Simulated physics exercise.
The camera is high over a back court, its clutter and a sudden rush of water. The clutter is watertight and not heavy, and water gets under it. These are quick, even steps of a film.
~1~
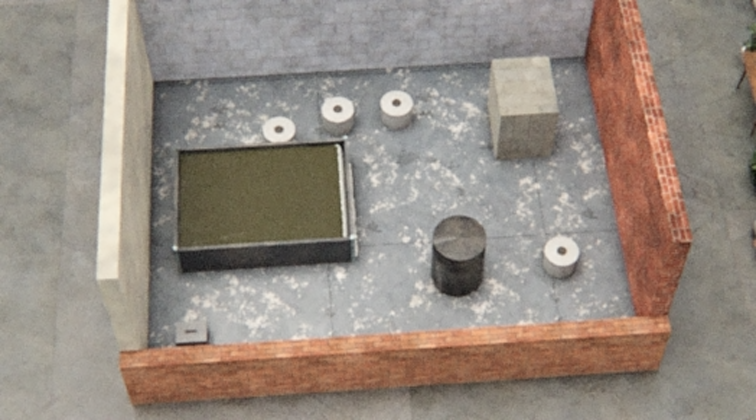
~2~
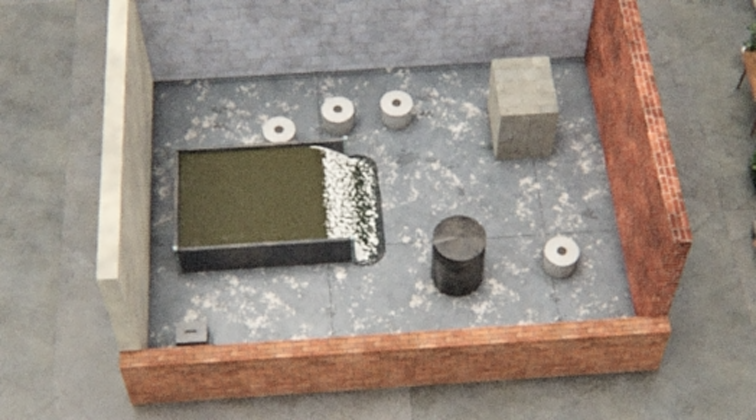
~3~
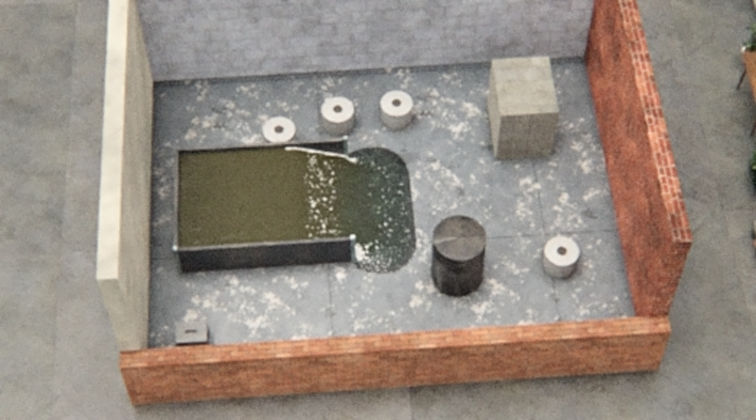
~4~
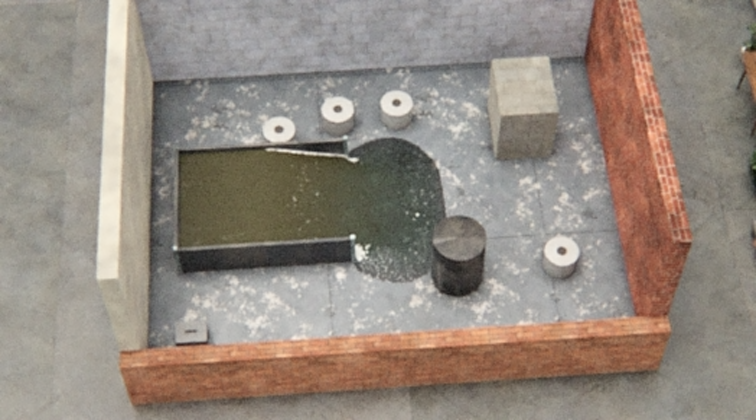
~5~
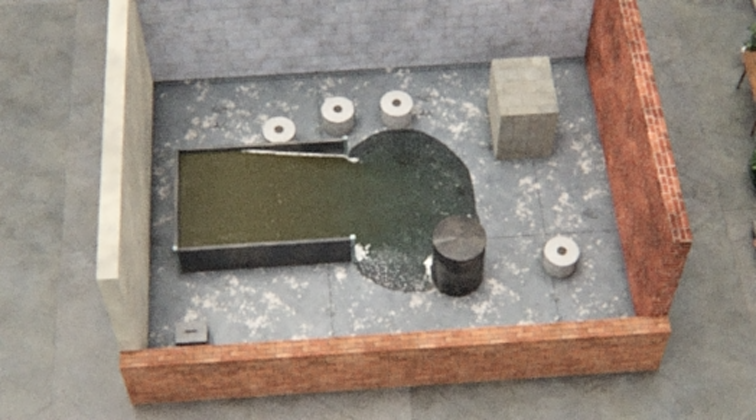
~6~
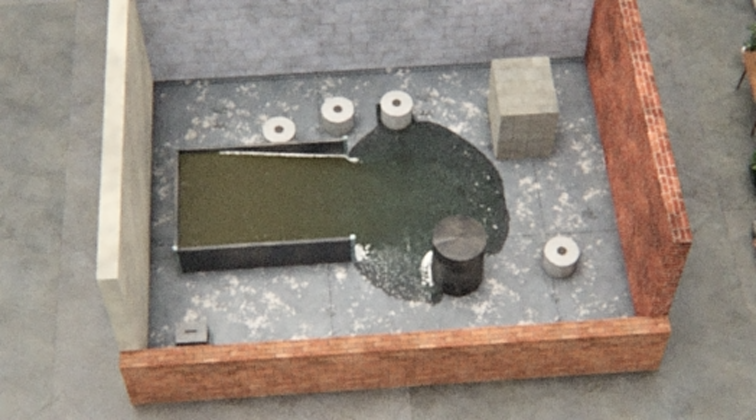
The video shows a walled court seen from above, where the right side of a dark tank of murky water opens and the water rushes out, spreading rightward across the floor around a dark cylinder while the objects stay put.
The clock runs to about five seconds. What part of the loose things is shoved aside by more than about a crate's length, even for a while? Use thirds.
That comes to under a third.
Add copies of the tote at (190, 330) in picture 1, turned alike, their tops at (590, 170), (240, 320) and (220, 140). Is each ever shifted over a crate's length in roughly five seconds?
One after the other: Yes, short of that, never so far.
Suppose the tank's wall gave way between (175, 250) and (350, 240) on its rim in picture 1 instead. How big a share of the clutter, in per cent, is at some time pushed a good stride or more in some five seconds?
I make it 20 per cent.
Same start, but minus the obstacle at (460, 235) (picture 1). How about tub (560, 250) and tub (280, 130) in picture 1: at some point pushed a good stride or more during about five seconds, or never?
One after the other: Swept aside, never so far.
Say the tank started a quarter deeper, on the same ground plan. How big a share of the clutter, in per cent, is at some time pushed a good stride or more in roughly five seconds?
About 20 per cent.
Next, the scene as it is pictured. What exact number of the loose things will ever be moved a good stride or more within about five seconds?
I count 0.
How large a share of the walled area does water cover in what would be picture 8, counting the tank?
About 35 per cent.
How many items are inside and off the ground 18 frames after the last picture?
It comes to 0.
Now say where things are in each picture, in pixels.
In the first frame, a tub at (338, 109), on the bottom; a tub at (562, 251), on the bottom; 0 of 5 have shifted.
In the second frame, a tub at (338, 109), on the bottom; a tub at (562, 251) rests on the ground; 0 of 5 have shifted.
In the third frame, a tub at (338, 109) rests on the ground; a tub at (562, 251), on the bottom; 0 of 5 have shifted.
In the fourth frame, a tub at (338, 109) rests on the ground; a tub at (562, 251) rests on the ground; 0 of 5 have shifted.
In the fifth frame, a tub at (338, 109) rests on the ground; a tub at (562, 251) rests on the ground; 0 of 5 have shifted.
In the sixth frame, a tub at (338, 109) rests on the ground; a tub at (562, 251), on the bottom; 0 of 5 have shifted.
A moment on, 0 of 5 are well off their spots; 0 afloat.
Next, 0 of 5 are well off their spots; 0 afloat.
Later, 0 of 5 are well off their spots; 0 afloat.
In the end, 0 of 5 are well off their spots, and 0 have been at some point; 1 afloat.
